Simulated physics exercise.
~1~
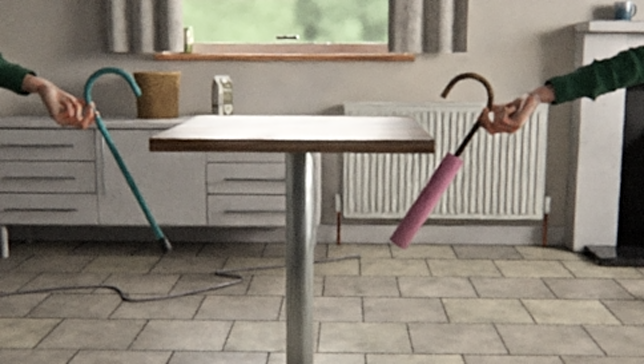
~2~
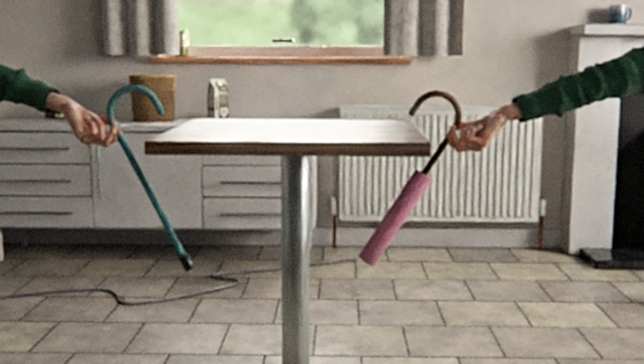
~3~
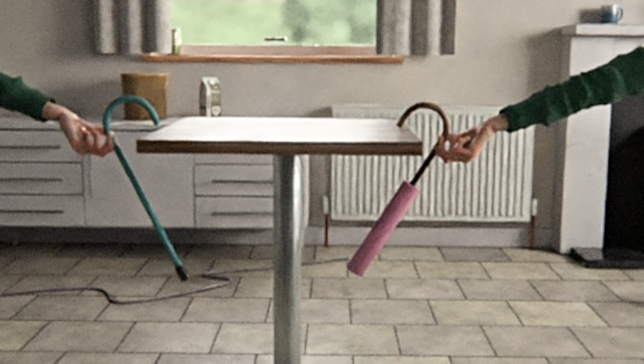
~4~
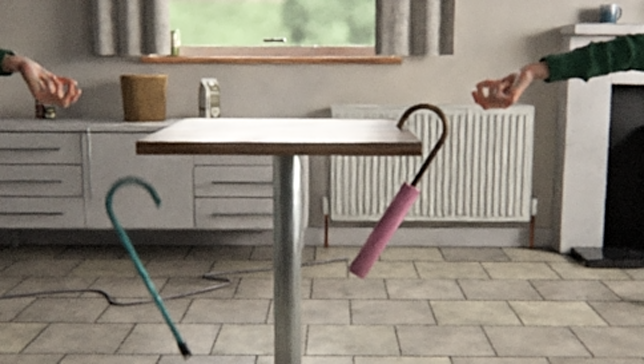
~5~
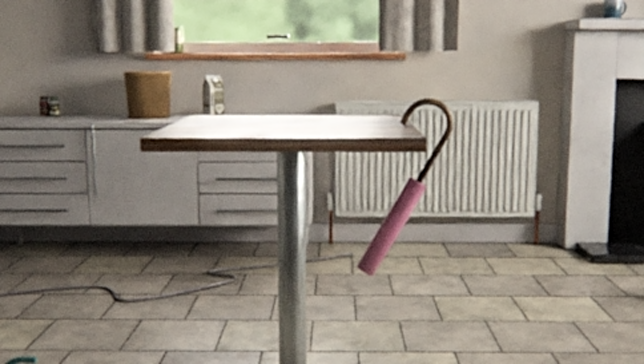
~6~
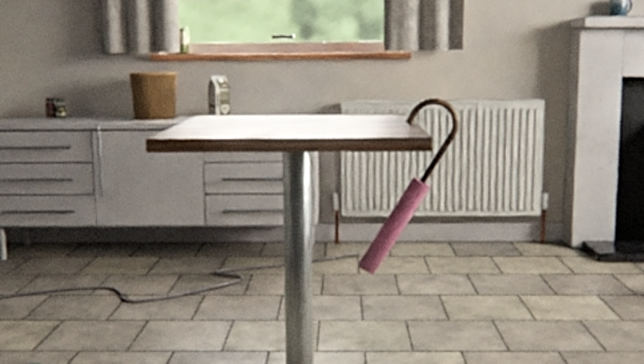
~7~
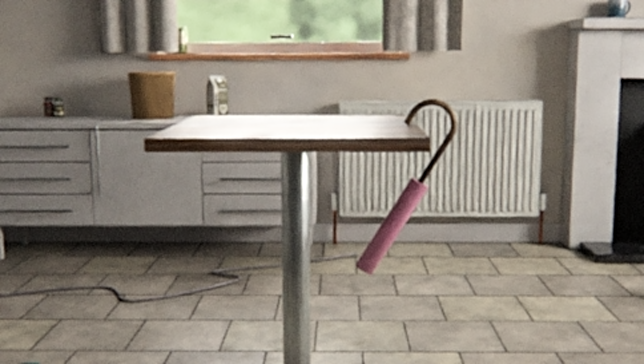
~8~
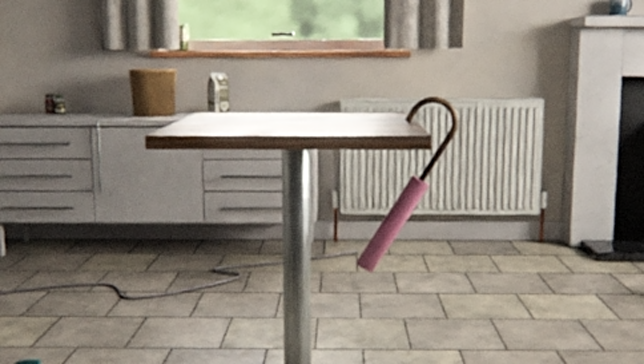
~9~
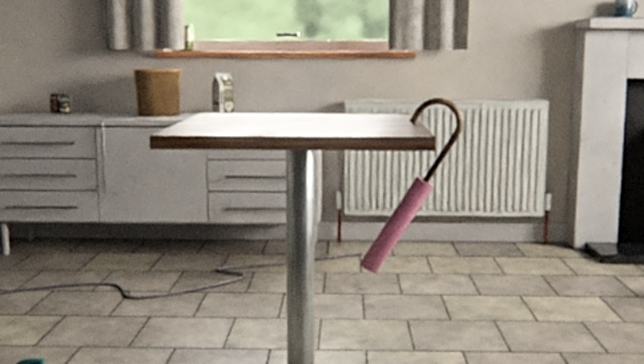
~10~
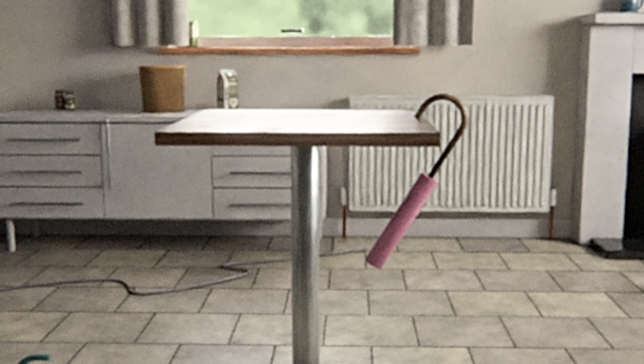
Two hands in green sleeves hold a turquoise cane at the left and a pink umbrella with a brown hooked handle at the right of a small white-topped table. The slightly swaying view faces the table side-on in a tiled room, with white drawers, a window and a radiator behind. The hands bring the hooks in toward opposite ends of the tabletop, then let go and draw back. The cane drops past the left edge to the floor, almost out of sight. The umbrella stays hooked on the right edge, hanging at a slant.
